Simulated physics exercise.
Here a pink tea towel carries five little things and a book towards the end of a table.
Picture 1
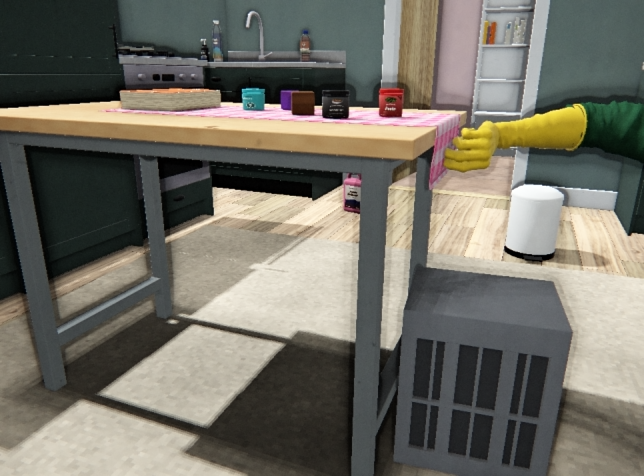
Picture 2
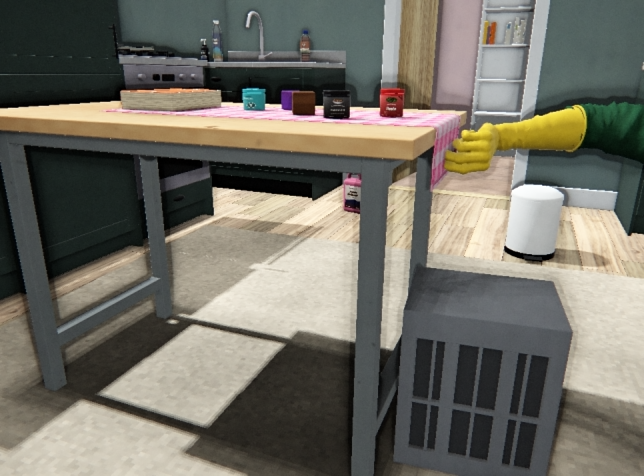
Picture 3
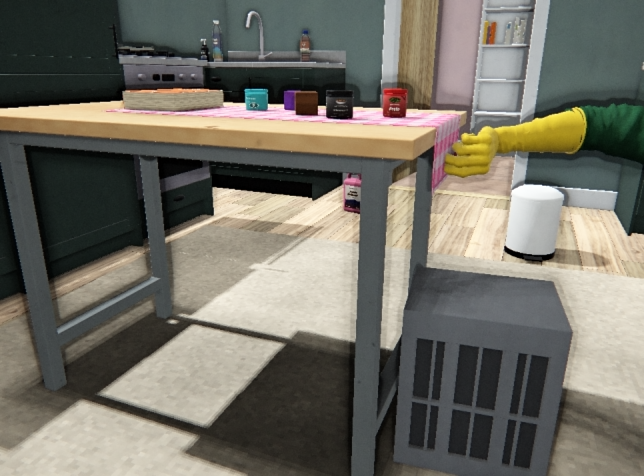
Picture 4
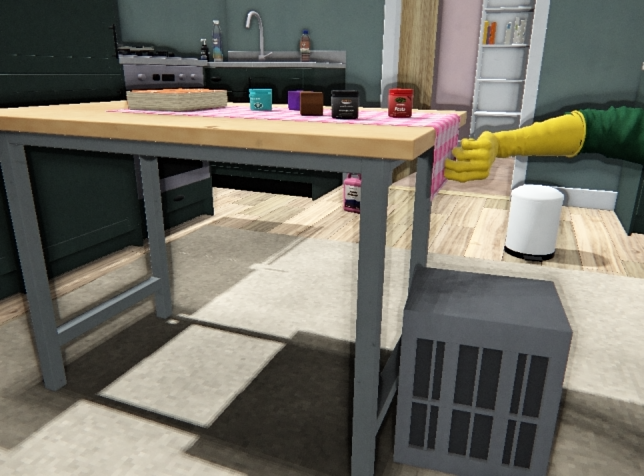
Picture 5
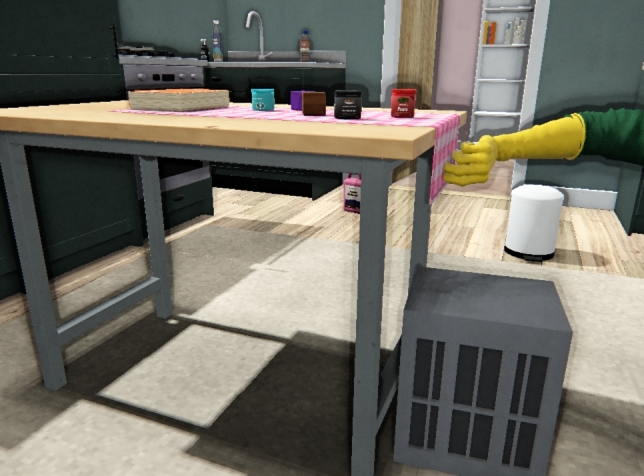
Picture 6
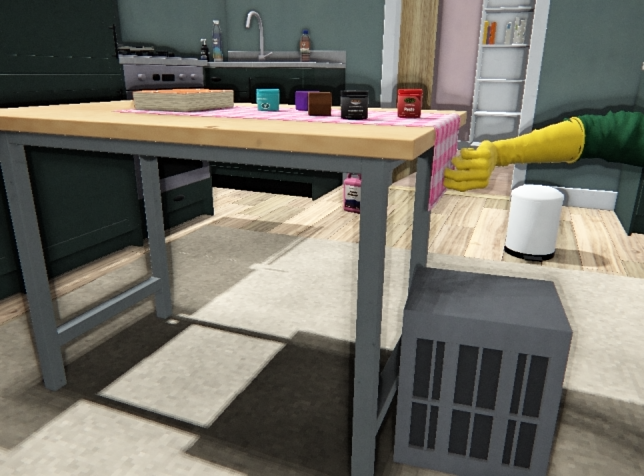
The footage shows a yellow-gloved hand beside a pink cloth draped over a table's right end; the cloth slides slightly rightward, its hanging edge lowering a little, carrying small coloured containers and a thick, flat object with it.
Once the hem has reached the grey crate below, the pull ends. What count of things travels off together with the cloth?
A count of two.
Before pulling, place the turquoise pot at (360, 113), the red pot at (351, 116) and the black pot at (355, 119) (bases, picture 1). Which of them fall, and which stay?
Turquoise pot - leaves the top, red pot - leaves the top, black pot - leaves the top.
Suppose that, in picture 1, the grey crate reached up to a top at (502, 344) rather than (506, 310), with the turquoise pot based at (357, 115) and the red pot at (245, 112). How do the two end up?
The turquoise pot is lost; the red pot stays put.
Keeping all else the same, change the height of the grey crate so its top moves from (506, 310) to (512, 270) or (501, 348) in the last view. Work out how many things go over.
Counts: 1 / 3.
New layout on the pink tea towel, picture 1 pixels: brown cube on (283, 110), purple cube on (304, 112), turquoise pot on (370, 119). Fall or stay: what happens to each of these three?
Short version: Brown cube stays, purple cube stays, turquoise pot drops.
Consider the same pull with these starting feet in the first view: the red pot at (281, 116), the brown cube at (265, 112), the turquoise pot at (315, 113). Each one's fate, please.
Here's the result: The red pot remains in place, the brown cube remains in place and the turquoise pot remains in place.
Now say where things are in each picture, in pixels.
In the first picture, hem (430, 190); red pot (392, 89); black pot (336, 90); brown cube (303, 92); purple cube (293, 91); turquoise pot (253, 89); top of the crate (506, 310).
In the second picture, hem (431, 192); red pot (393, 89).
In the third picture, hem (432, 196); black pot (340, 90).
In the fourth picture, hem (431, 201); brown cube (311, 92); top of the crate (506, 310).
In the fifth picture, hem (430, 204); purple cube (303, 91).
In the sixth picture, hem (428, 211); red pot (411, 90); black pot (355, 91); brown cube (320, 92); purple cube (308, 92); turquoise pot (268, 90).
Early on, hem near (441, 250); red pot gone.
Midway, hem on the crate; red pot and black pot gone.
Finally, hem on the crate; red pot and black pot gone. The count of fallen things is two.
